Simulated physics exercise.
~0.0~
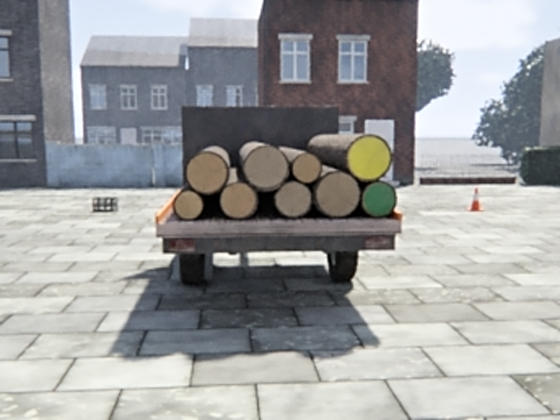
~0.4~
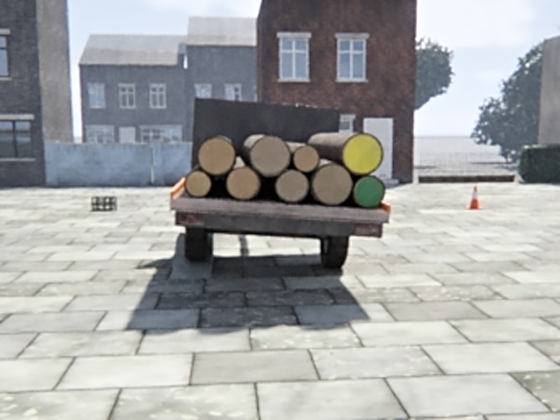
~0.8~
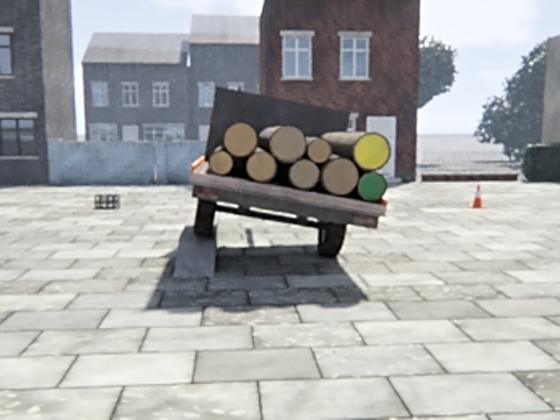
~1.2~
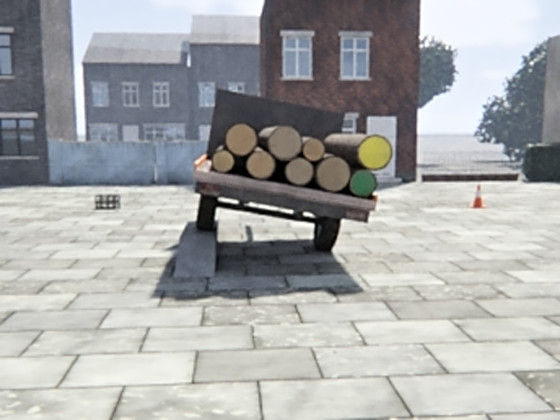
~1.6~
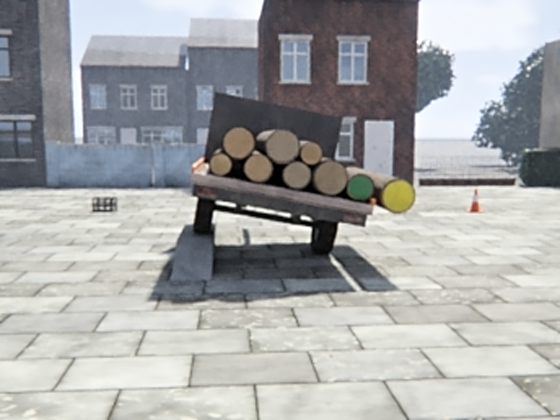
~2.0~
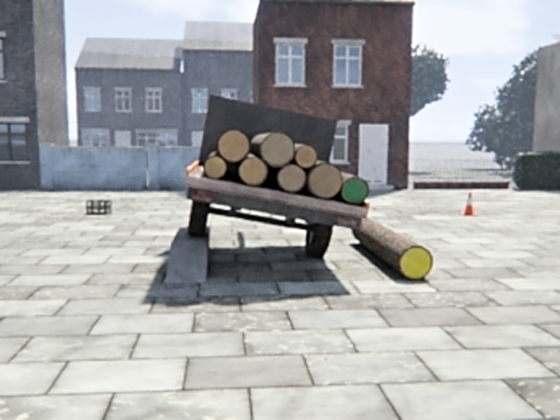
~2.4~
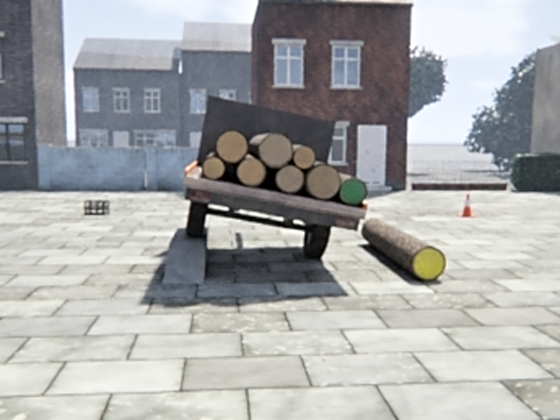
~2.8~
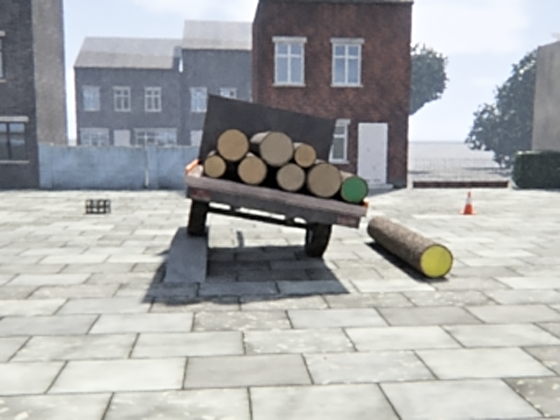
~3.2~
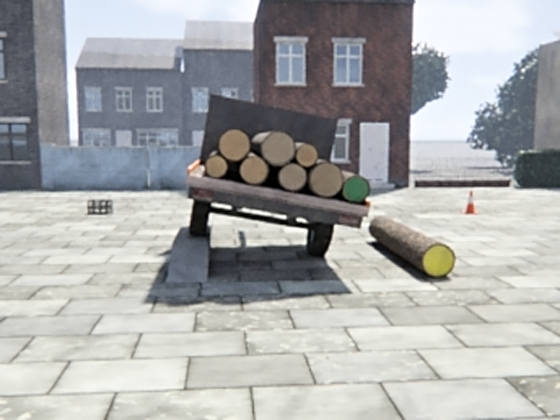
A flat farm trailer stacked with logs, the two at the right end painted yellow and green, creeps away across a paved square in front of brick houses. Its left wheel climbs a concrete ramp, and the deck tilts down to the right. The trailer halts there, and the yellow log, lying on top of the others, rolls right over the green one. It drops off the right side, lands on the paving and rolls slightly farther before stopping. The green log stays at the deck's right edge with the rest of the load.
